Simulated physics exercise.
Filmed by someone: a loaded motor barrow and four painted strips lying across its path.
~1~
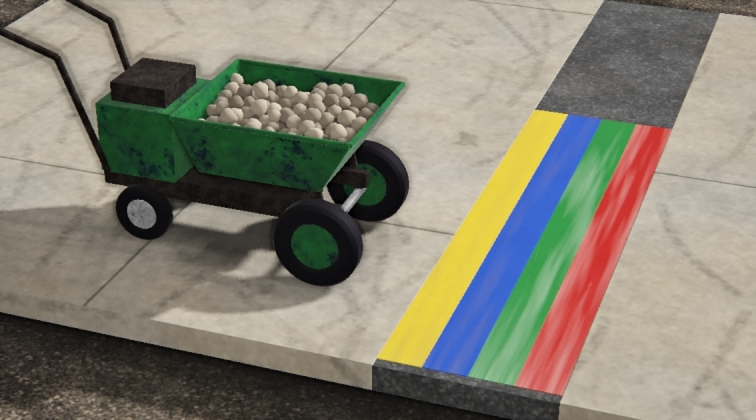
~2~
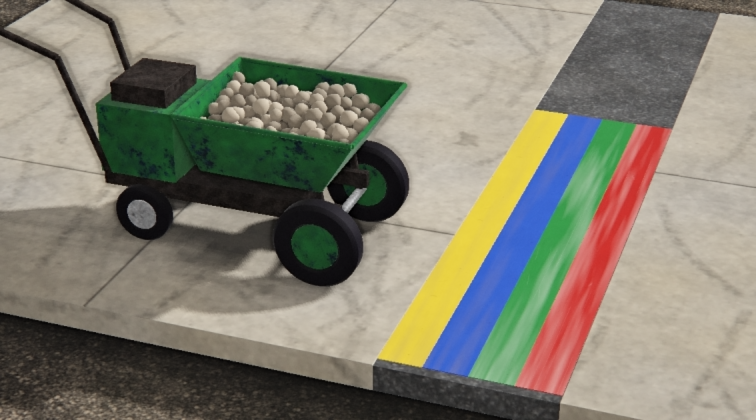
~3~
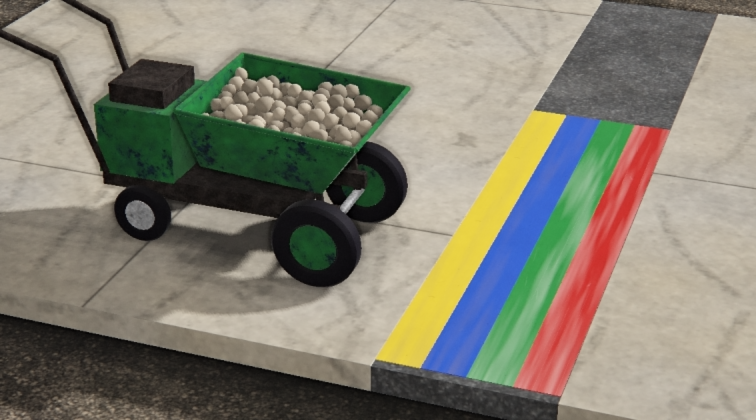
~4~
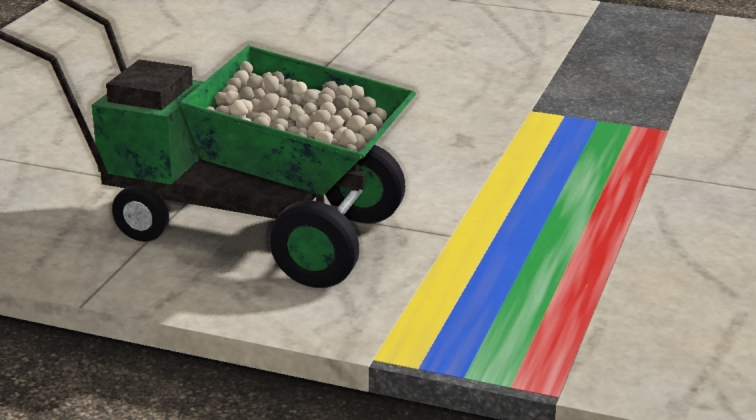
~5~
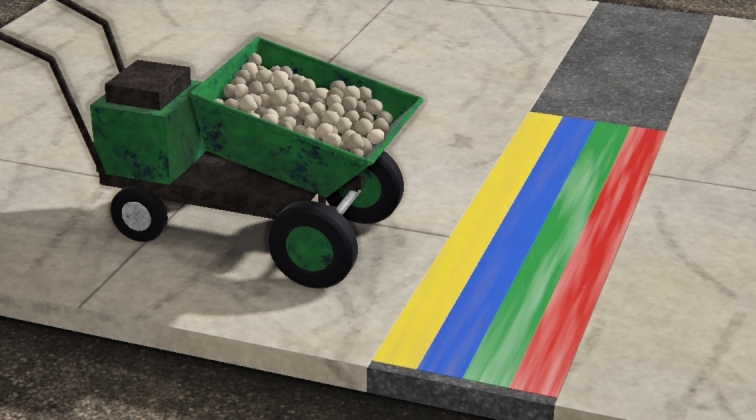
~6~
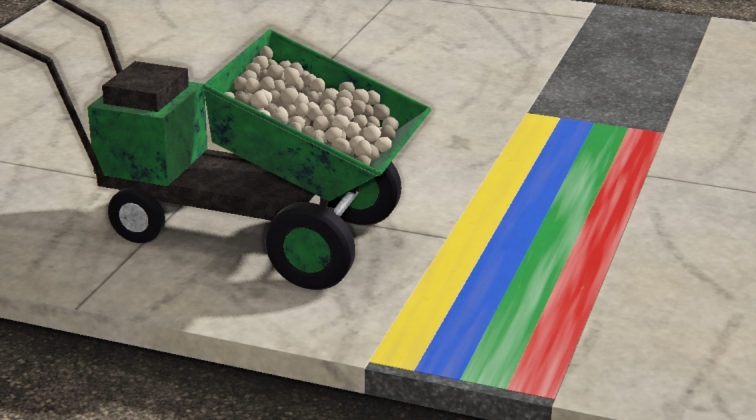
Green motor barrow standing left of yellow, blue, green and red strips, its skip of pale pebbles gradually tilting toward them.
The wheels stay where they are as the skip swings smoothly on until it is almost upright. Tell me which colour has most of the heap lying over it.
Most of the heap lies over blue.
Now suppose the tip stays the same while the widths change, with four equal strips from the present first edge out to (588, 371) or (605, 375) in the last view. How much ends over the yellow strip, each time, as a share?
20 and 20 percent, roughly.
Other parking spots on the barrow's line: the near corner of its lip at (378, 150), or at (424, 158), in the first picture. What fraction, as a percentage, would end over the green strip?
About 20 %, then 30 %.
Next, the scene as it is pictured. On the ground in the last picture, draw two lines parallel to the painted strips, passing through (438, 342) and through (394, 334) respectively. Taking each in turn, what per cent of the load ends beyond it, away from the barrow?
About 60 % and 80 %.
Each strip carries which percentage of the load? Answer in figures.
Yellow strip = 15 %; blue strip = 30 %; green strip = 20 %; red strip = 10 %.
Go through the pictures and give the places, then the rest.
Lip of the skip at (350, 146), level; top of the load at (287, 116), river pebbles; yellow strip at (419, 329); blue strip at (463, 338); green strip at (508, 346); red strip at (554, 355), in the first picture.
Lip of the skip at (352, 147), level; top of the load at (288, 115), in the second picture.
Lip of the skip at (355, 151), tipped barely; top of the load at (279, 109), in the third picture.
Lip of the skip at (361, 156), tipped a little; top of the load at (258, 96), in the fourth picture.
Lip of the skip at (370, 163), tipped a little; top of the load at (267, 91), in the fifth picture.
Lip of the skip at (378, 174), tipped clearly; top of the load at (262, 93); yellow strip at (412, 333); blue strip at (456, 341); green strip at (500, 350); red strip at (546, 359), in the sixth picture.
Soon, skip tipped steeply; all in the skip.
A while on, skip tipped right over; most in the skip; a small part over the yellow strip; a small part over the blue strip; a stray few falling.
Towards the end, skip tipped right over; about a quarter in the skip; a small part over the yellow strip; about a quarter over the blue strip; about a quarter over the green strip; a small part over the red strip; a small part off the paint.
Finally, skip tipped right over; about a quarter in the skip; a small part over the yellow strip; about a third over the blue strip; about a quarter over the green strip; a small part over the red strip; a small part off the paint.
